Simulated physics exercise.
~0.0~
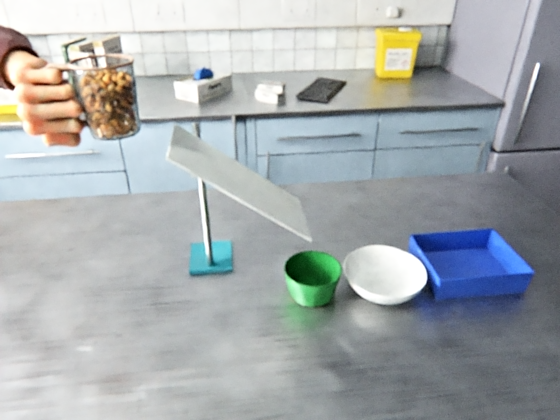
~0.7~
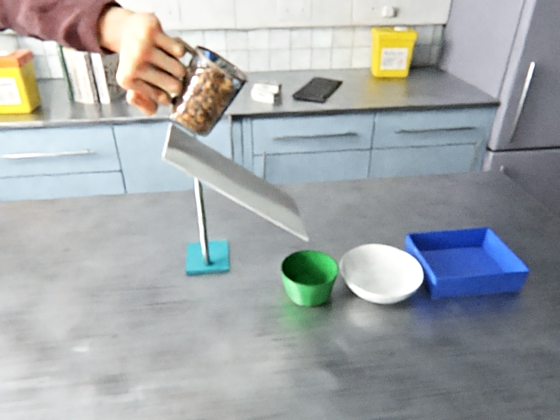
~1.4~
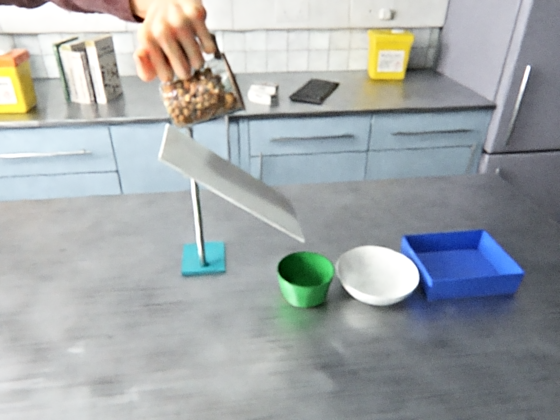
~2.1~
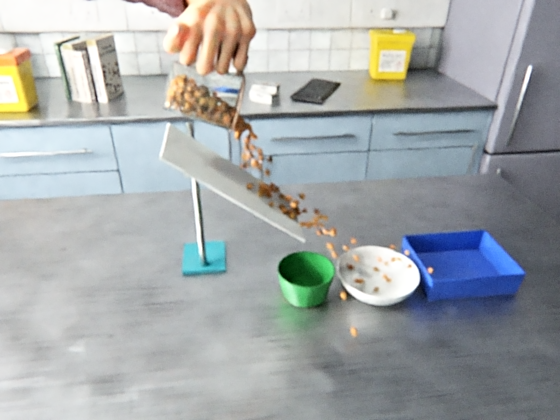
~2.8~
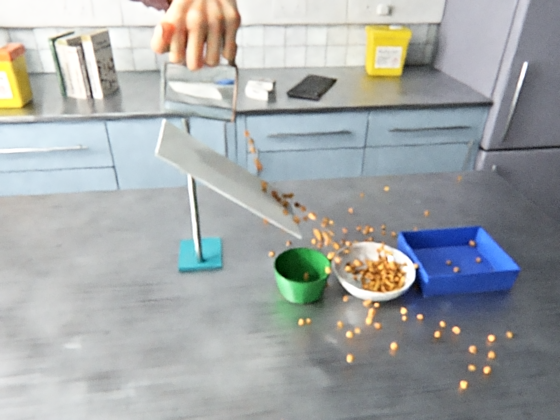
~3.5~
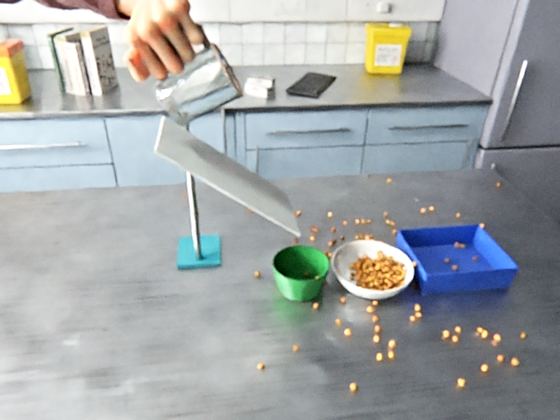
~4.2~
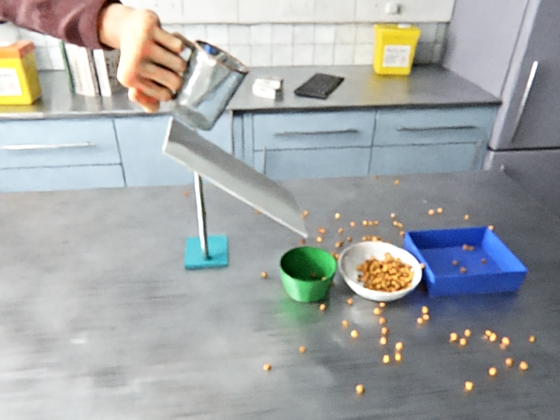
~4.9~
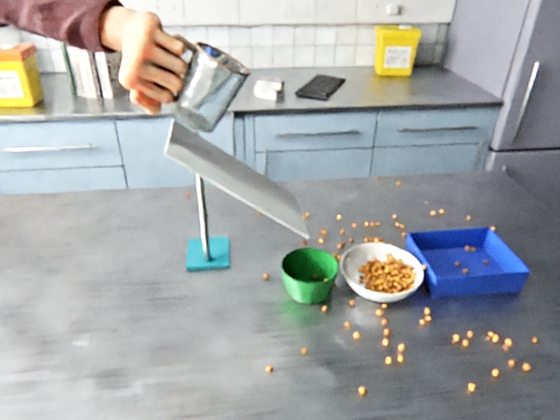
Hand tipping a cup of roasted chickpeas onto a sloping board, most landing in a white bowl, others scattering across the table.
